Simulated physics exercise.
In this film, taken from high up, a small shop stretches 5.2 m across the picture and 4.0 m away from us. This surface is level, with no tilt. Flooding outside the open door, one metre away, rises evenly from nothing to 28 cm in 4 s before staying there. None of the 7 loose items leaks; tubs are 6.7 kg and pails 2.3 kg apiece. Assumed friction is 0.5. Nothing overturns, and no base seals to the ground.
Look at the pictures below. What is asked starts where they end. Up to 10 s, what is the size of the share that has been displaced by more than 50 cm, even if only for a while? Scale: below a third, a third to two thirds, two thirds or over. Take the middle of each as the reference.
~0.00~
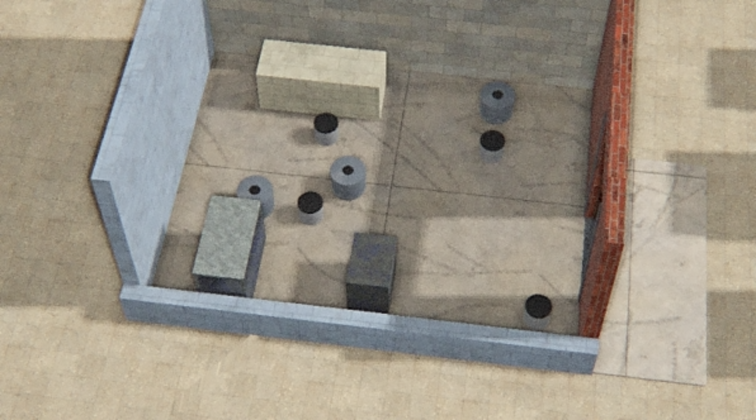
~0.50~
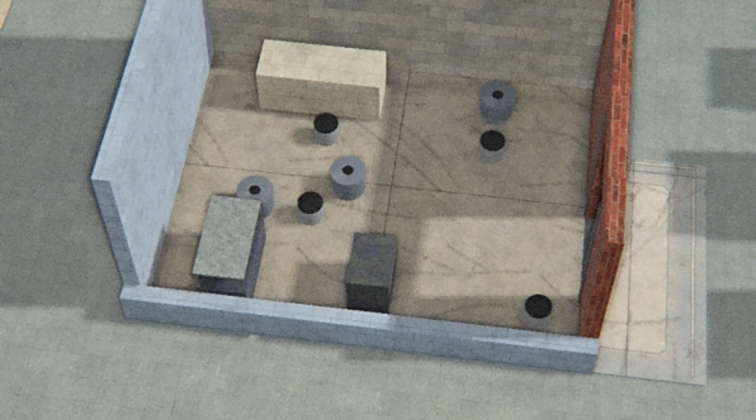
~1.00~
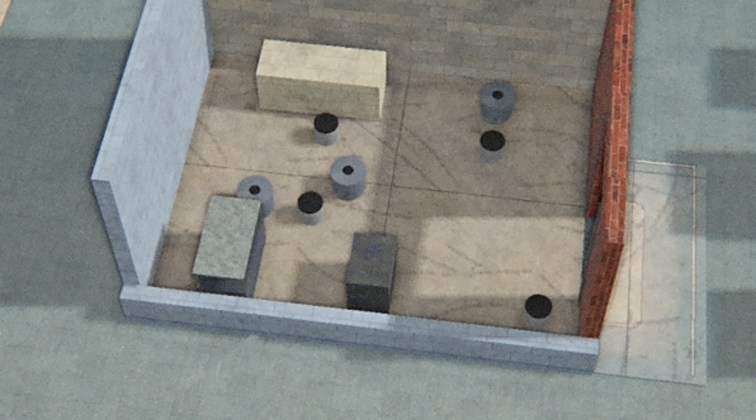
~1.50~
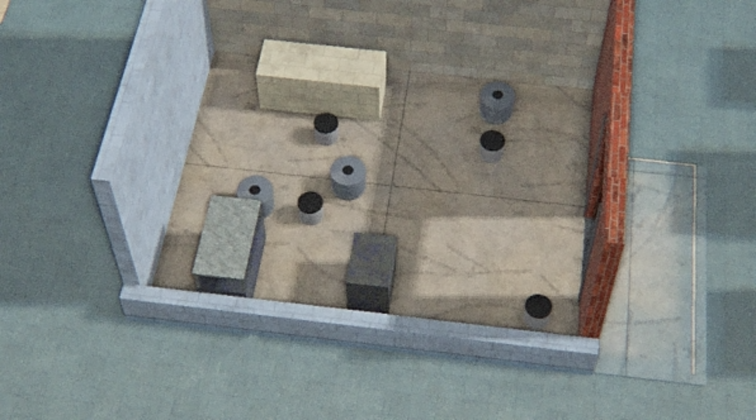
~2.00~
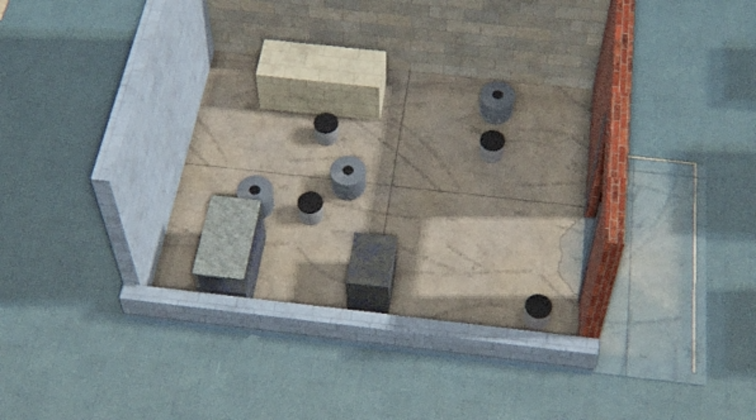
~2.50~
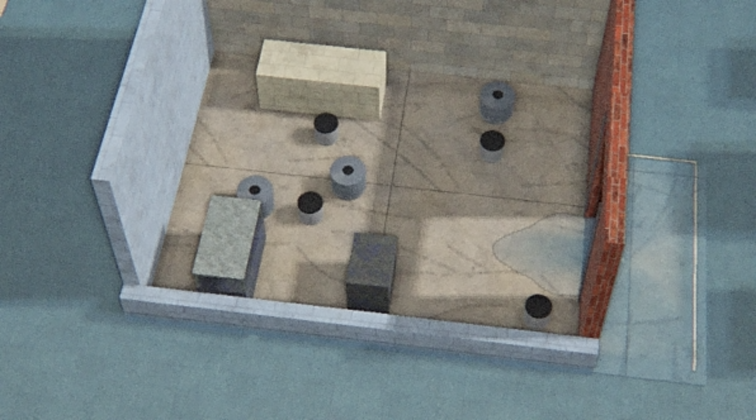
On that scale, two thirds or over.
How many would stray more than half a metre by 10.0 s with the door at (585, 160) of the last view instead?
In that case the number is 6.
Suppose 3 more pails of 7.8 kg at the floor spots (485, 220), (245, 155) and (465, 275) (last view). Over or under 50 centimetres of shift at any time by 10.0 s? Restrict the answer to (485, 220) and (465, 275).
Order as asked: Farther and farther.
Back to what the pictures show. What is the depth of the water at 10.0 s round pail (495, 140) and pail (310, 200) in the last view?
About 3 and 17 cm.
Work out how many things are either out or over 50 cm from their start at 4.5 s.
By then the count is 0.
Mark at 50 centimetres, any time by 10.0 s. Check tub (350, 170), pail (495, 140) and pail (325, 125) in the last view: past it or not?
Result, in order: Exceeded / exceeded / exceeded.
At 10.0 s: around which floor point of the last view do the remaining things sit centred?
Somewhere near (344, 170).
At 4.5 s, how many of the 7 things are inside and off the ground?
0 at that moment.
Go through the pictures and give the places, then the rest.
The first picture shows a tub at (348, 171), on the bottom; a tub at (498, 95) rests on the ground; 0.0 m2 under water; 0 of 7 have shifted.
The second picture shows a tub at (348, 171), on the bottom; a tub at (498, 95) rests on the ground; water covers 0.0 m2; 0 of 7 have shifted.
The third picture shows a tub at (348, 171), on the bottom; a tub at (498, 95), on the bottom; 0.0 m2 under water; 0 of 7 have shifted.
The fourth picture shows a tub at (348, 171) rests on the ground; a tub at (498, 95) rests on the ground; water covers 0.0 m2; 0 of 7 have shifted.
The fifth picture shows a tub at (348, 171), on the bottom; a tub at (498, 95) rests on the ground; 0.2 m2 under water; 0 of 7 have shifted.
The sixth picture shows a tub at (348, 171) rests on the ground; a tub at (498, 95), on the bottom; 0.8 m2 under water; 0 of 7 have shifted.
After 3.5 s 0 of 7 are over 50 cm from their spots; 0 afloat.
After 4.5 s 0 of 7 are over 50 cm from their spots; 0 afloat.
After 7.0 s 5 of 7 are over 50 cm from their spots; 5 afloat.
After 10.0 s 5 of 7 are over 50 cm from their spots, and 5 have been at some point; 5 afloat.
